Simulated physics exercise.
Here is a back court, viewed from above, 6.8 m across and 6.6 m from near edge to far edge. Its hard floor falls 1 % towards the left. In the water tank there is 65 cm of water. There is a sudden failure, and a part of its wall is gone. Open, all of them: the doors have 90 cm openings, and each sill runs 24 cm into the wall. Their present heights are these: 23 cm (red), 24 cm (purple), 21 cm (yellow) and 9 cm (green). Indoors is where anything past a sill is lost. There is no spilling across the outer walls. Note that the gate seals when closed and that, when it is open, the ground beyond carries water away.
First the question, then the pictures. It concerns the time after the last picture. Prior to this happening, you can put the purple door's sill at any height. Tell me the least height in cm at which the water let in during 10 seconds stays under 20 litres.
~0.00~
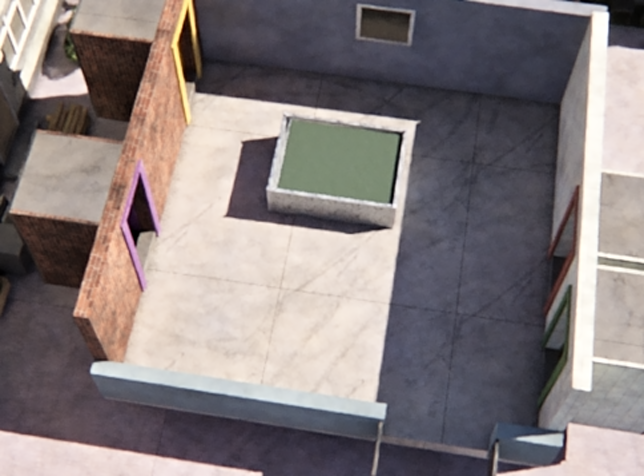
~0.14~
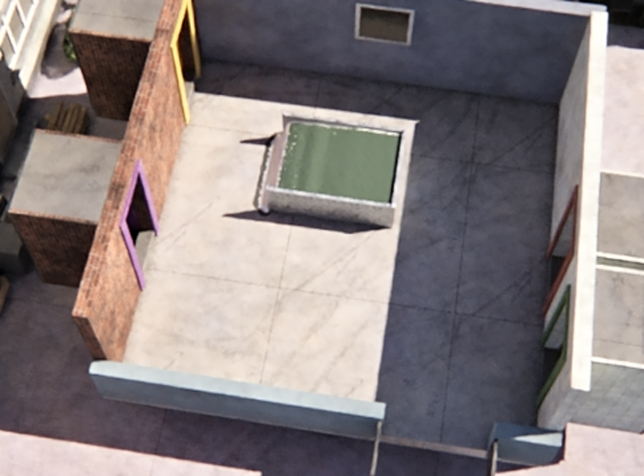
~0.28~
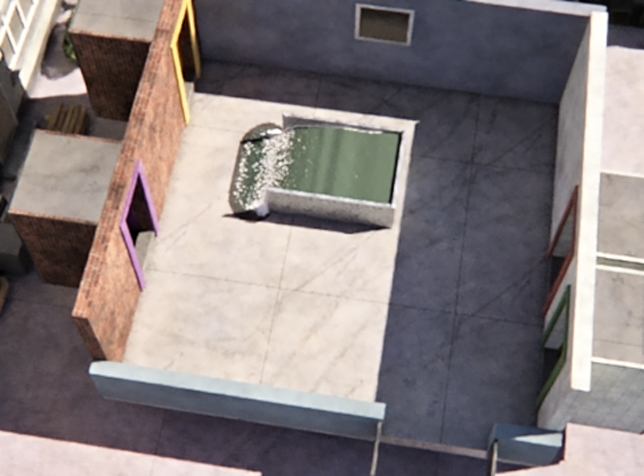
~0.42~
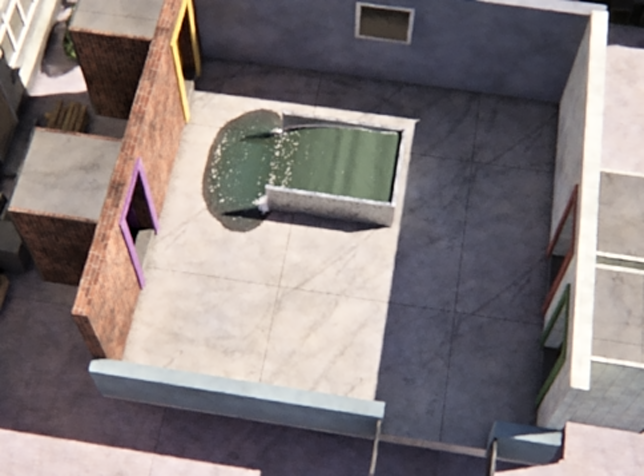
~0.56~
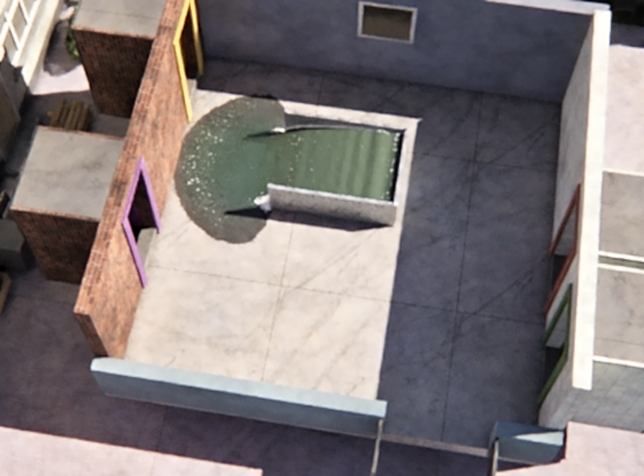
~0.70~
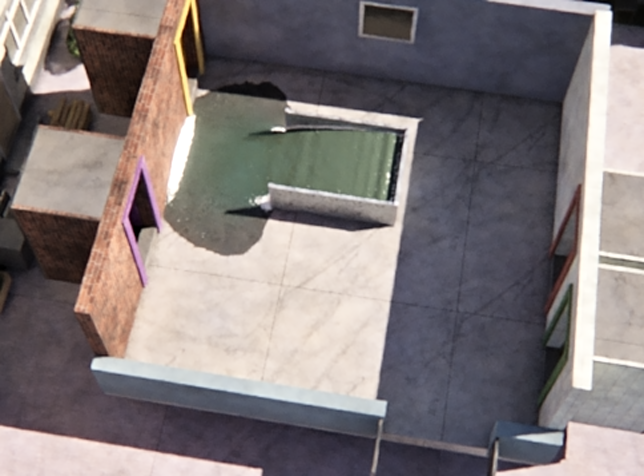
It should be about 10 cm.
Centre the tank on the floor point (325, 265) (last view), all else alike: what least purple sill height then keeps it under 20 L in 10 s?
Then about 34 centimetres at the least.
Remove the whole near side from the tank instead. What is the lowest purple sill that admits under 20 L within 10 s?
It needs to be about 6.5 cm high.
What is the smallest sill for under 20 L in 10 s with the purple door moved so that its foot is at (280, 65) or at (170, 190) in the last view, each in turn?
Minimums: Roughly 11.0 cm and 30 cm.
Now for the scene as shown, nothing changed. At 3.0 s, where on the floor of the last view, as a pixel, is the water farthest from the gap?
Pixel close to (120, 376).
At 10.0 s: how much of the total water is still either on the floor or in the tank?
Something near 98 out of a hundred parts.
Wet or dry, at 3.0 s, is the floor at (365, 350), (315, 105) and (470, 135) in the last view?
So the three spots come out spared, swamped, spared, in that order.
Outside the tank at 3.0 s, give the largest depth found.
About 33 cm.
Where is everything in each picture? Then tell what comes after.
The first picture shows still water, 65 cm deep, in the water tank at (339, 162); the purple door at (142, 233) is dry.
In the second picture, the gap is at (279, 166), the front 0.3 m out at (258, 200); the back of the water tank holds 65 cm.
In the third picture, the gap is at (279, 167), the front 0.7 m out at (233, 191); the back of the water tank holds 65 cm.
In the fourth picture, the gap is at (279, 166), the front 1.2 m out at (207, 186); the back of the water tank holds 65 cm.
In the fifth picture, water pours out at (281, 165) and has run 1.8 m, to (179, 180); about 7 cm deep outside, 59 cm at the back.
In the sixth picture, the front is at (165, 211), 1.9 m from the gap at (282, 165); 5.1 m2 of floor is wet, 54 cm left at the back; 0.7 m in a straight line remain to the purple door at (144, 229).
After 1.4 s water covers 15 % of the floor, deepest (42 cm) near (188, 163); 14 cm at the purple door, 0 litres in over its 24 cm sill.
After 3.0 s water covers 35 % of the floor, deepest (33 cm) near (206, 59); 14 cm at the purple door, 0 litres in over its 24 cm sill.
After 10.0 s water covers 95 % of the floor, deepest (9 cm) near (400, 230); 6 cm at the purple door, 0 litres in over its 24 cm sill.
At the purple door as built, the water arrived by 1.1 s and peaked near 18 cm at 2.0 s.
Run again over the same 10 s with other heights there, 26 litres in over 9 cm, 11 litres over 12 cm. The limit of 20 litres is kept from about 10 cm up.
